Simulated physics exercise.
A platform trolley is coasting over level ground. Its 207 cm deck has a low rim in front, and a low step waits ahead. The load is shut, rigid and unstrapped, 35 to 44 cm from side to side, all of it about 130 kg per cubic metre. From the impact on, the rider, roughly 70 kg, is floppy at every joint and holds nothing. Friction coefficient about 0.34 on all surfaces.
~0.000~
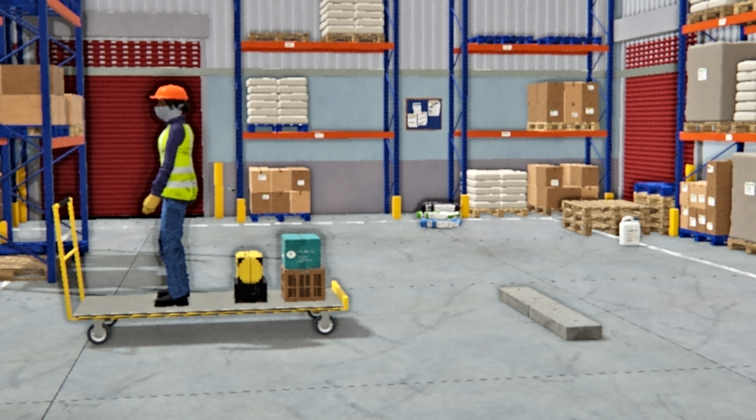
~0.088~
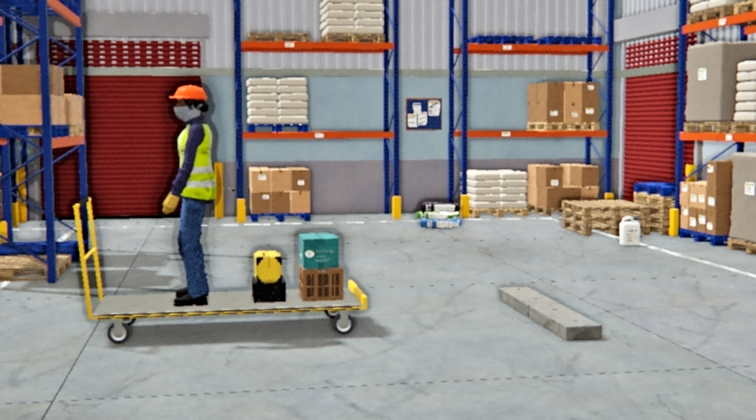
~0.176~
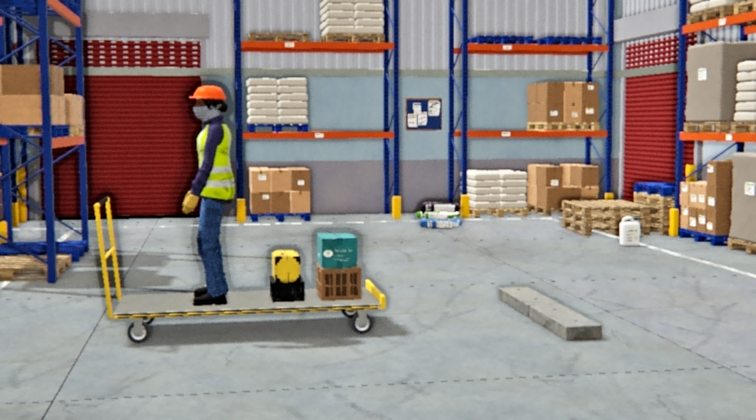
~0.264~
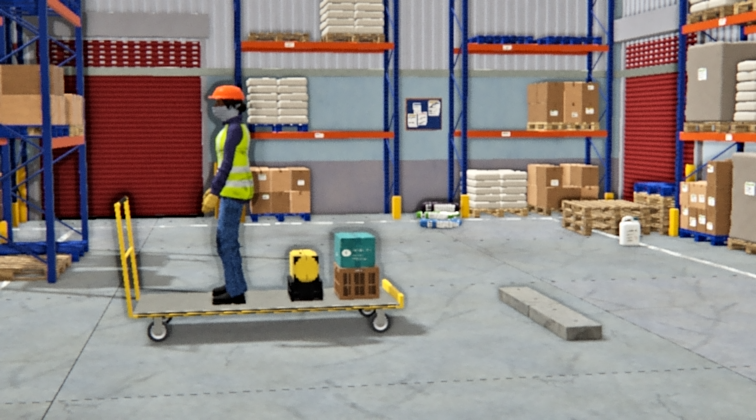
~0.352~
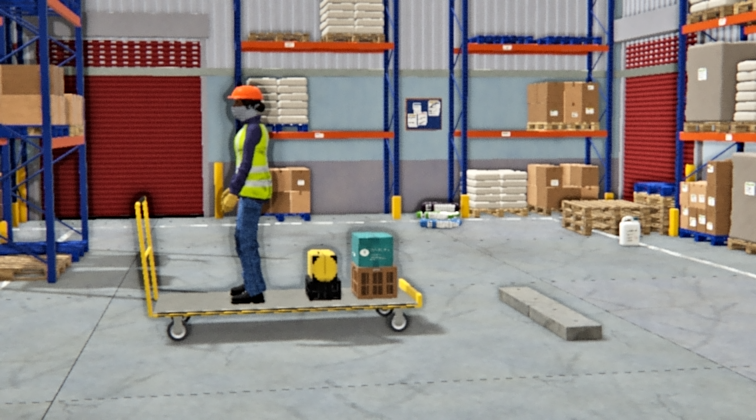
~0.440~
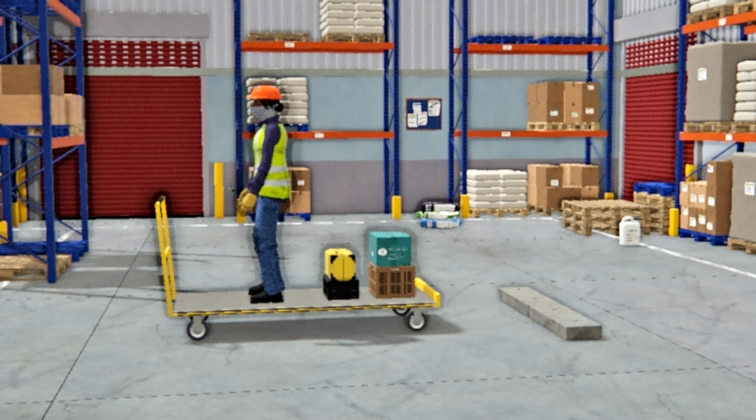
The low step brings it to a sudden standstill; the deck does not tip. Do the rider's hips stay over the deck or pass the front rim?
The rider's hips stay behind the front rim.
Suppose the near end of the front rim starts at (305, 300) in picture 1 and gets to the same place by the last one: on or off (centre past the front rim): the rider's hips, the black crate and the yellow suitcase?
Then hips off, black on, yellow on.
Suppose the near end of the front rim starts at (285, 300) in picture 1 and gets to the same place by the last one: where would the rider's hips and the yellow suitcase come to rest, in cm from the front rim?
Then hips 50 past, yellow 110 past.
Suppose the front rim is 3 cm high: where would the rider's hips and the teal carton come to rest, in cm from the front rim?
In that case hips 80 behind, teal 40 past.
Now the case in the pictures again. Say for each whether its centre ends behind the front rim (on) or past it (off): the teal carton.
In the end: Teal off.
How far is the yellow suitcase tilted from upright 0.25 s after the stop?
Roughly 0° from upright.
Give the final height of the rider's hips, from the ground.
Some 60 cm up.
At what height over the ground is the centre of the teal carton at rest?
Roughly 10 cm above it.
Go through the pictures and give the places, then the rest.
Hips (178, 189), teal carton (301, 251), rim corner (346, 305); 171 cm short of the stop, in the first frame.
Hips (197, 188), teal carton (319, 251), rim corner (365, 305); 156 cm short of the stop, in the second frame.
Hips (216, 188), teal carton (337, 250), rim corner (383, 304); 142 cm short of the stop, in the third frame.
Hips (235, 188), teal carton (354, 250), rim corner (402, 303); 127 cm short of the stop, in the fourth frame.
Hips (253, 188), teal carton (372, 249), rim corner (420, 303); 112 cm short of the stop, in the fifth frame.
Hips (272, 187), teal carton (390, 249), rim corner (438, 302); 97 cm short of the stop. Speed about 1.7 m/s, in the sixth frame.
After 1.01 s the deck stops.
After 1.26 s the rider's hips are 83 cm behind the rim, near (445, 207) in the last picture's view.
After 1.56 s the rider's hips are 65 cm behind the rim, near (465, 241) in the last picture's view.
After 2.01 s the rider's hips are 68 cm behind the rim, near (462, 248) in the last picture's view.
Final state at 4.1 s, past the rim, teal carton; behind it, brown crate, yellow suitcase, black crate and the rider's hips.
